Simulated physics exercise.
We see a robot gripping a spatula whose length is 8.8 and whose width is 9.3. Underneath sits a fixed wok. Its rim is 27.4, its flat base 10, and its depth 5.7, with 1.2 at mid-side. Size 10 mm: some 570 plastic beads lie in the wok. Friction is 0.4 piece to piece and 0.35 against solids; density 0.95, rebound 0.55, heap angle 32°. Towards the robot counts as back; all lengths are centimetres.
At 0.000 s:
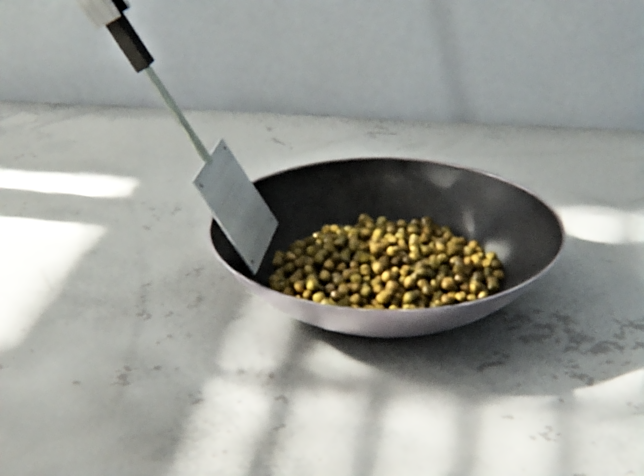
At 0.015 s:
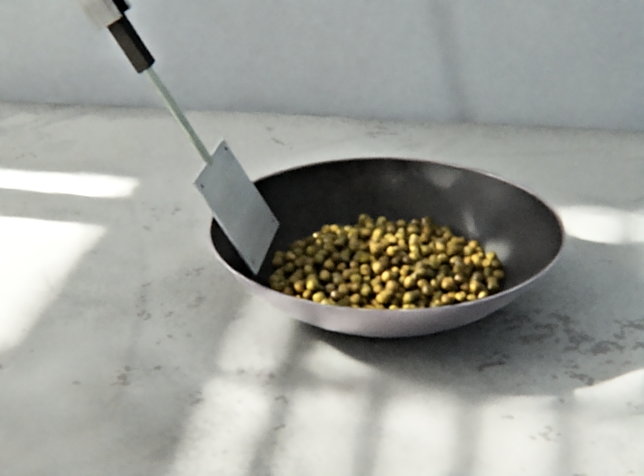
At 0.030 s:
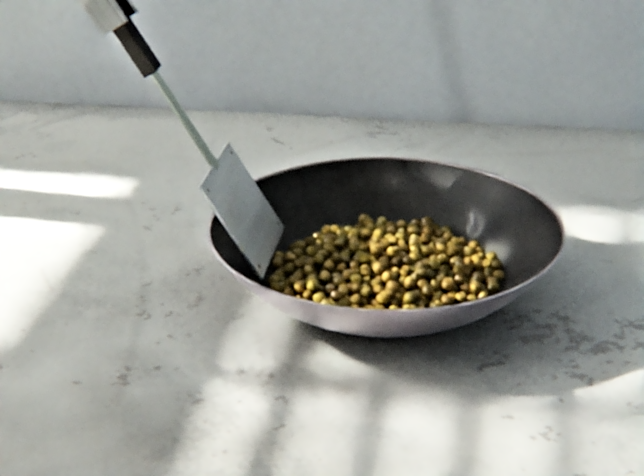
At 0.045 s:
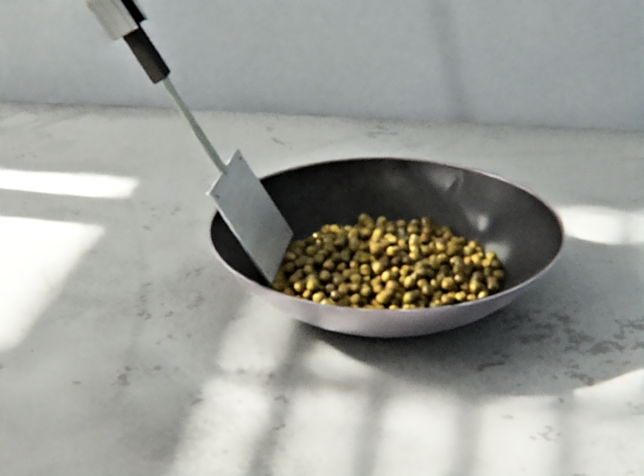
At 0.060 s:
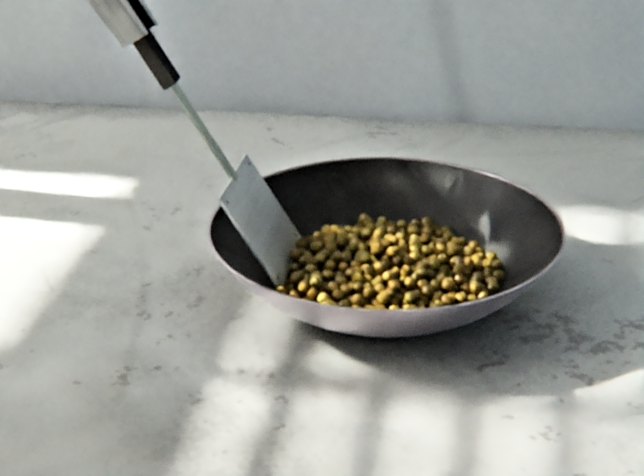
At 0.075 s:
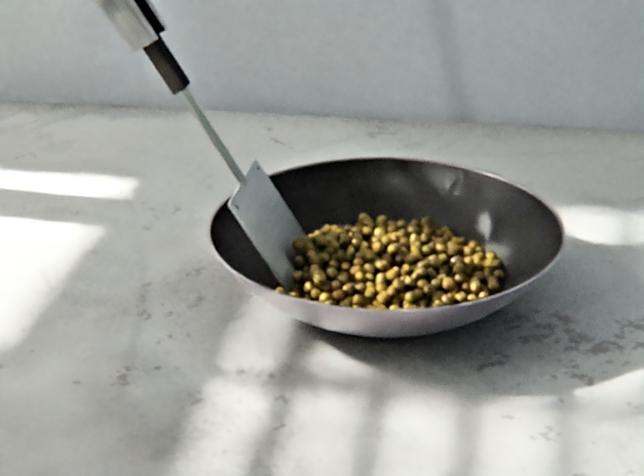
Spatula held by a robot gripper sliding slowly rightward and down into a dark wok, nudging the near edge of greenish-yellow beads.
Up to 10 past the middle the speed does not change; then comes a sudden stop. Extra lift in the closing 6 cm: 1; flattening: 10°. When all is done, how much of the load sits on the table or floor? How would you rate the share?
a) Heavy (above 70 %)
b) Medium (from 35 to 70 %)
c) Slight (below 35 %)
c.
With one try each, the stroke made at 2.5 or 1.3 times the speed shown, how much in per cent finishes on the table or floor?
Roughly 45 percent for the first try, 30 percent for the second.
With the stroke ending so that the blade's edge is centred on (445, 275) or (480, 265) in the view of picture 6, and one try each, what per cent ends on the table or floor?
Around 0 per cent for the first try and 5 per cent for the second.
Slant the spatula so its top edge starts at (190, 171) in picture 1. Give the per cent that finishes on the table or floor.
Spill: Approx. 15 per cent.
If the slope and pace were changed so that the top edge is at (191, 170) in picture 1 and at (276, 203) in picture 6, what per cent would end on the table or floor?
45 %.
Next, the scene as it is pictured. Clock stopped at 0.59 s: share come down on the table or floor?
About 20 per cent.
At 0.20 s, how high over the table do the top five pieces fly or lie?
Roughly 4 cm above the table.
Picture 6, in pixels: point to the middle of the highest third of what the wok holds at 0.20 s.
Estimated point: Close to (443, 261).
After 0.20 s, sloping 59°, highest piece 4 above the table; 571 in the wok.
After 0.33 s, sloping 56°, highest piece 6 above the table; 571 in the wok.
After 0.59 s, sloping 49°, highest piece 7 above the table; 453 in the wok, 111 on the table or floor, 7 on the blade or in flight.
After 1.64 s, sloping 49°, highest piece 7 above the table; 452 in the wok, 119 on the table or floor.
In the end, 452 in the wok, 119 on the table or floor. That is 21 % on the table or floor.
